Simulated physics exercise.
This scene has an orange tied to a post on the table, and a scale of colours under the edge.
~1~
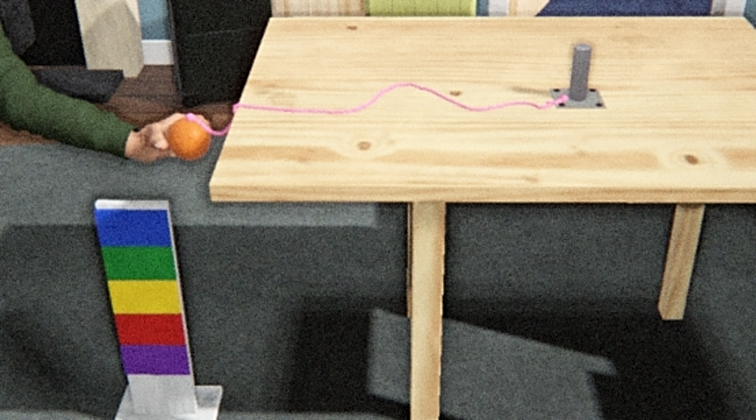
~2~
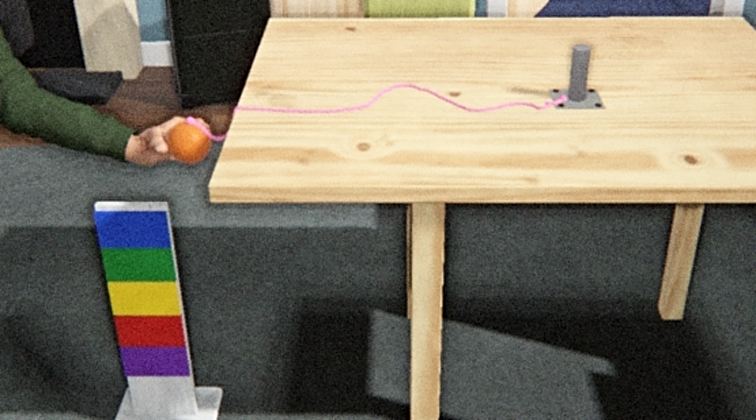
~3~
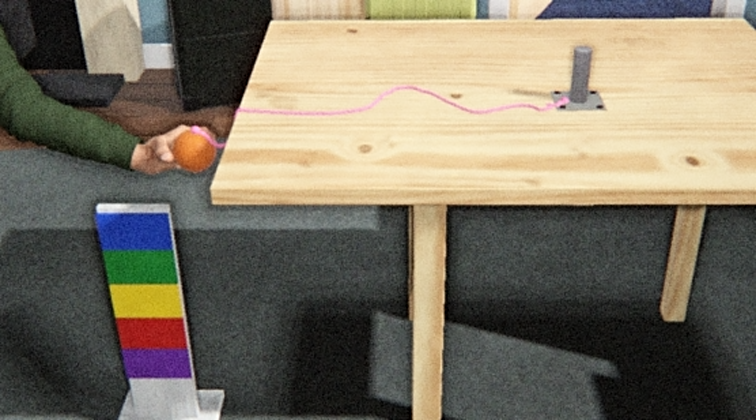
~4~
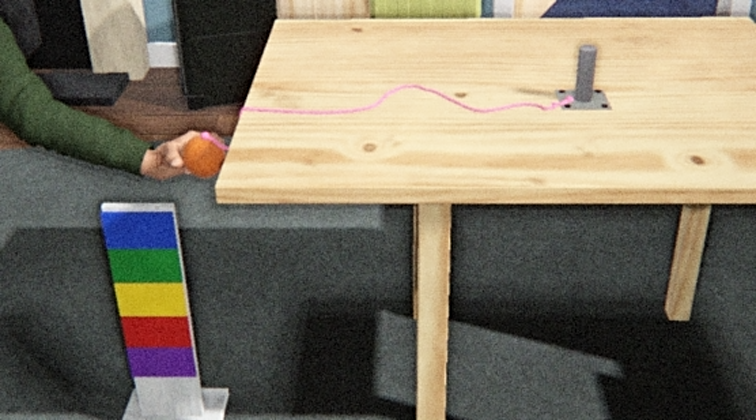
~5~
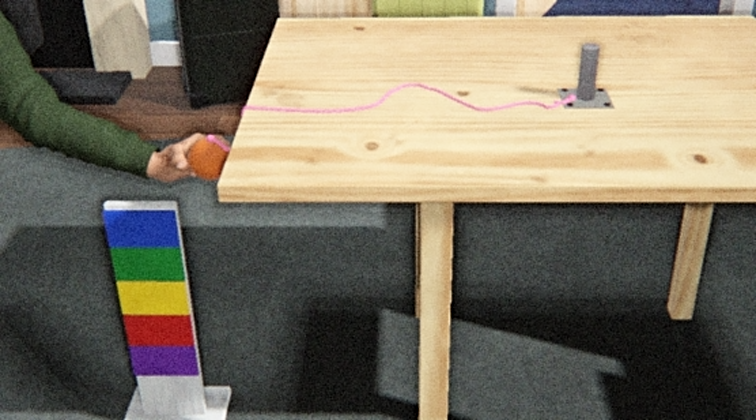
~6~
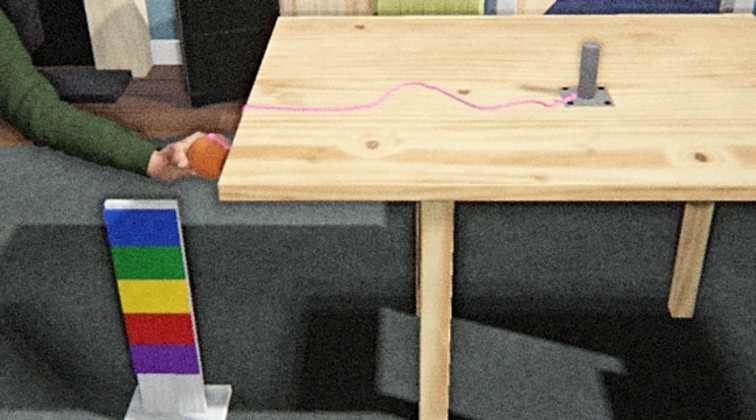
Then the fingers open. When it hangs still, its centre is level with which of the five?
With green.
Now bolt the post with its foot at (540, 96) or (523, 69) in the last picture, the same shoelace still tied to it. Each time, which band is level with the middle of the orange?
In turn, yellow and then yellow.
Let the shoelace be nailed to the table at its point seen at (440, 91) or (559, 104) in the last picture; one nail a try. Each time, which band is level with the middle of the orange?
First try blue, second try green.
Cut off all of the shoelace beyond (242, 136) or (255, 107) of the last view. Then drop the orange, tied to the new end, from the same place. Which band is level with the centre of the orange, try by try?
In order, the results are blue and above them all.
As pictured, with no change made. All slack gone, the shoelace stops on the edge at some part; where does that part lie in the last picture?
Roughly (324, 110).
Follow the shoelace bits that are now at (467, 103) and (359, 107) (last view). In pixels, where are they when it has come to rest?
One finishes at (436, 100) and the other at (276, 104).
Soon after, orange near (278, 252); level with green.
Then, orange near (250, 268); level with green.
At rest, orange near (258, 267); level with green. The shoelace holds its middle at green.
